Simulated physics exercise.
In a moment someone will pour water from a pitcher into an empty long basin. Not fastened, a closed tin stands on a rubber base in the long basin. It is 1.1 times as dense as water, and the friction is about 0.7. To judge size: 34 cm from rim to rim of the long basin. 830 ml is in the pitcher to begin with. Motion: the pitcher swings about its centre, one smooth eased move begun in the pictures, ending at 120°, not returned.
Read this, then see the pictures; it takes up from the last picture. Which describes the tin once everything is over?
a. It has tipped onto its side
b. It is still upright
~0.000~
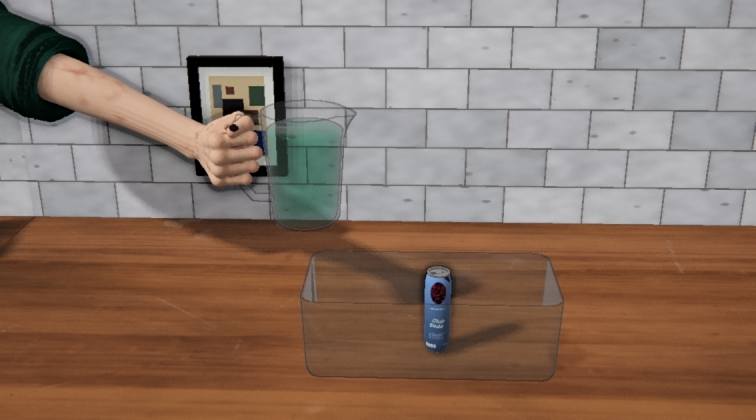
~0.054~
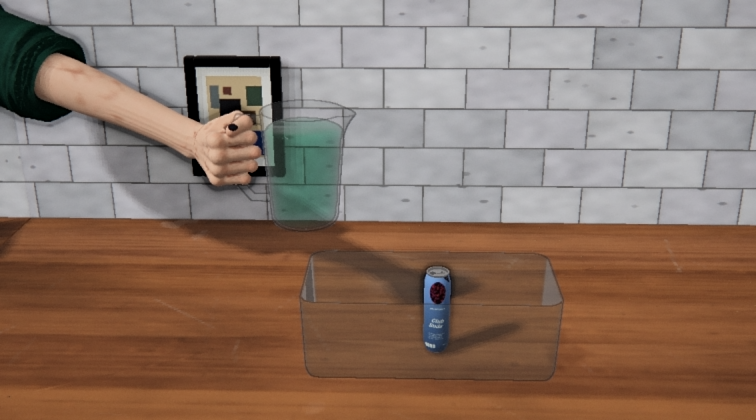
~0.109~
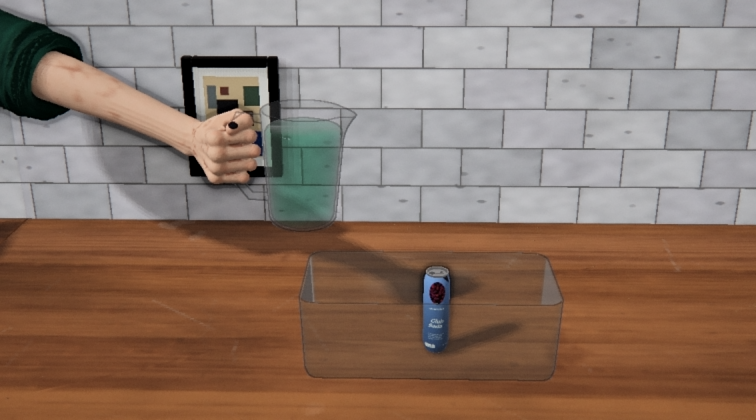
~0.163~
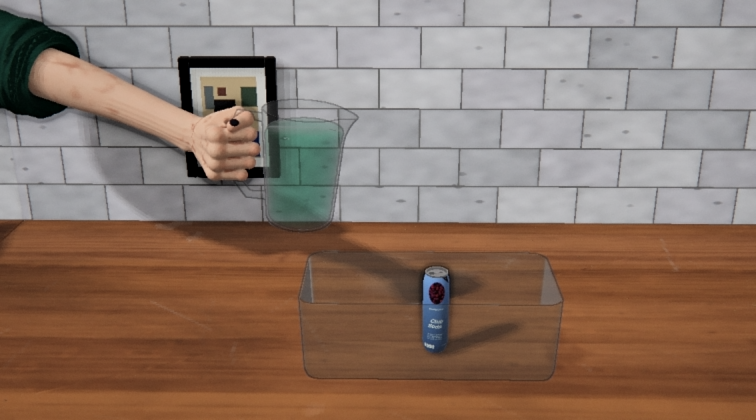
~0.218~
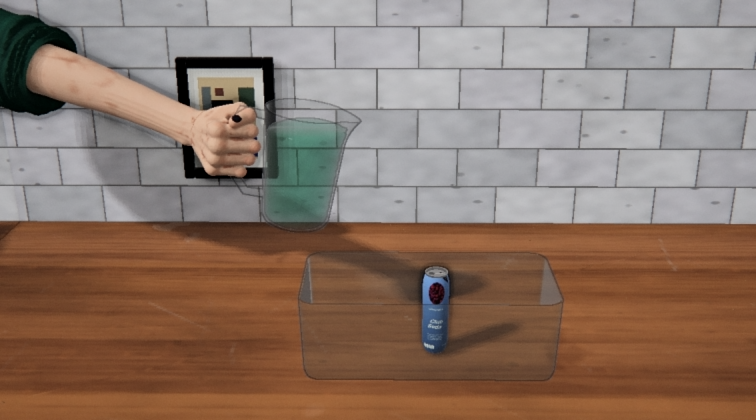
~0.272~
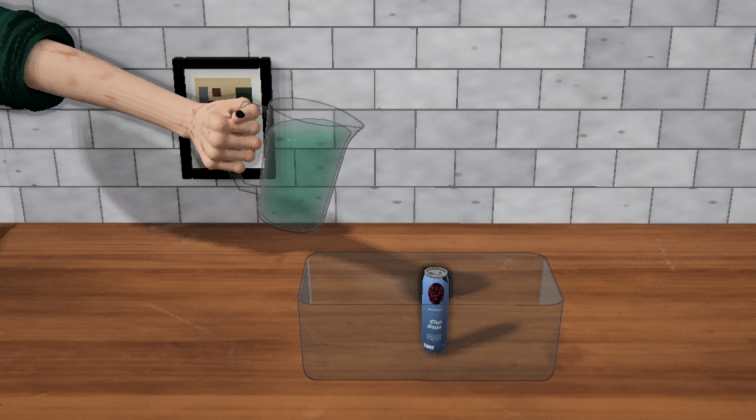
Option a: It has tipped onto its side.
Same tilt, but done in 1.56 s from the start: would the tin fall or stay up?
Result: Tin tipped over.
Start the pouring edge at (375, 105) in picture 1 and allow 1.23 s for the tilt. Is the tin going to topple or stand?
After that, the tin overturns.
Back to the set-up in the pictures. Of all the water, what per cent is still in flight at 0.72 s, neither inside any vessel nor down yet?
Share: Roughly 16 per cent.
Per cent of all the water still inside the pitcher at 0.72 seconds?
At that time about 80 in a hundred parts are still held.
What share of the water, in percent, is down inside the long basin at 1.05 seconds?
I reckon close to 62 per cent.
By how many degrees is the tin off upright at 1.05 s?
It leans about 0° from upright.
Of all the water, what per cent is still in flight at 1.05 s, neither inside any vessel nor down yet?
Estimate: Around 18 per cent.
By 0.72 s the tilt is 73° and 79 per cent is still to pour; the tin stands where it began.
By 1.05 s the tilt is 111° and 19 per cent is still to pour; the tin stands 3 cm from where it began.
By 1.40 s the tilt is 120° and 0 per cent is still to pour; the tin lies on its side.
By 1.77 s the tilt is 120° and 0 per cent is still to pour; the tin lies on its side.
At rest the tin lies on its side.
